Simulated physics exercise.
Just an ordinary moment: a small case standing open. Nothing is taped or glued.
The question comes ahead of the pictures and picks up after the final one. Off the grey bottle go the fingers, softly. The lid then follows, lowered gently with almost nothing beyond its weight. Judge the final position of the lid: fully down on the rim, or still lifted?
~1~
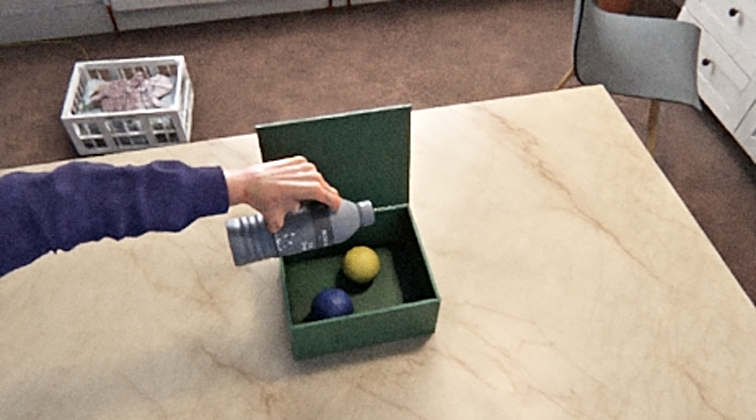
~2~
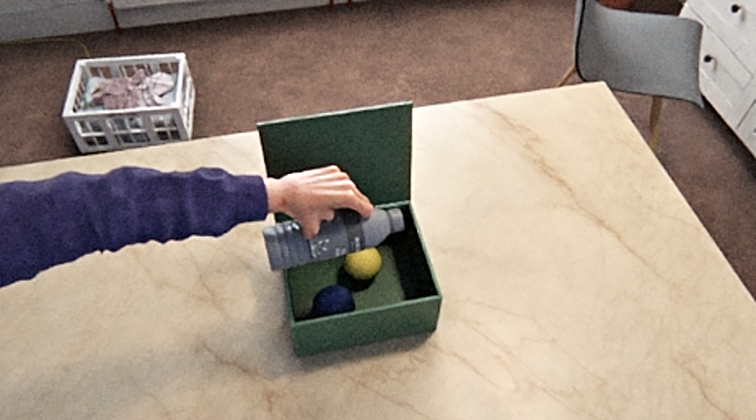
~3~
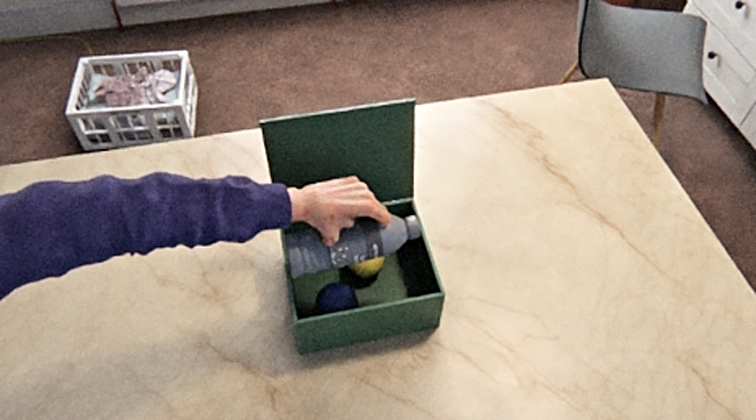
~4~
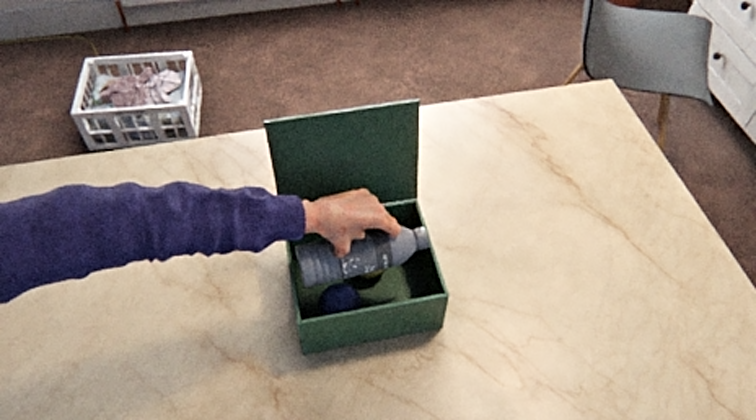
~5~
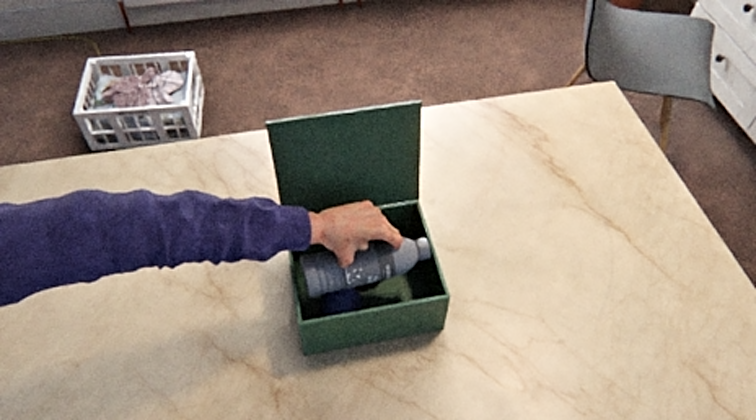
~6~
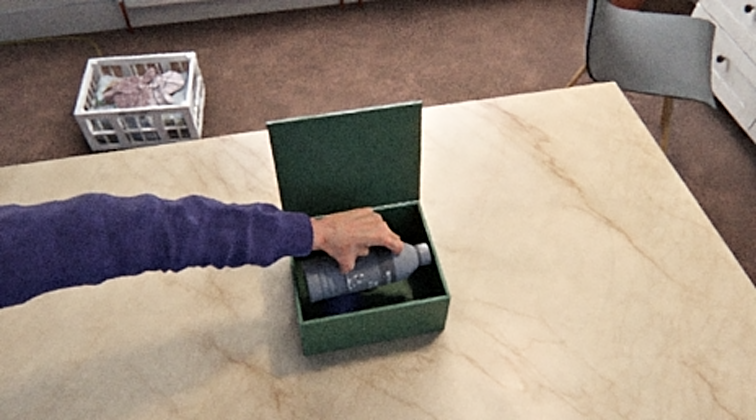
Final position: Fully down on the rim.
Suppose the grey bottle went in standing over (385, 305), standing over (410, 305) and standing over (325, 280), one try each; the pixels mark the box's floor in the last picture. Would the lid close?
The first time it is kept open, the next time it is kept open, and the last time it is kept open.
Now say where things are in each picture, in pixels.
On its way; grey bottle (302, 228); yellow lemon (361, 265), in the first frame.
On its way; grey bottle (335, 234); yellow lemon (363, 262), in the second frame.
On its way; grey bottle (354, 241), in the third frame.
On its way; grey bottle (364, 252), in the fourth frame.
On its way; grey bottle (367, 262), in the fifth frame.
In place under the hand; grey bottle (368, 268), in the sixth frame.
Then, 0.40 s on from there, grey bottle shifted about its own width near (376, 290); blue ball shifted a little; yellow lemon shifted a little.
Then, 1.40 s on from there, lid 74° above the rim; grey bottle shifted about its own width near (374, 291); blue ball shifted a little; yellow lemon shifted a little.
Then, 1.70 s on from there, lid 46° above the rim; grey bottle shifted about its own width near (374, 291); blue ball shifted a little; yellow lemon shifted a little.
Then, 2.00 s on from there, lid 3° above the rim; grey bottle shifted about its own width near (374, 291); blue ball shifted a little; yellow lemon shifted a little.
In the end, lid shut; moved from the start, grey bottle; the other 2 unmoved. At the end, from the last picture's camera, grey bottle near (374, 291).
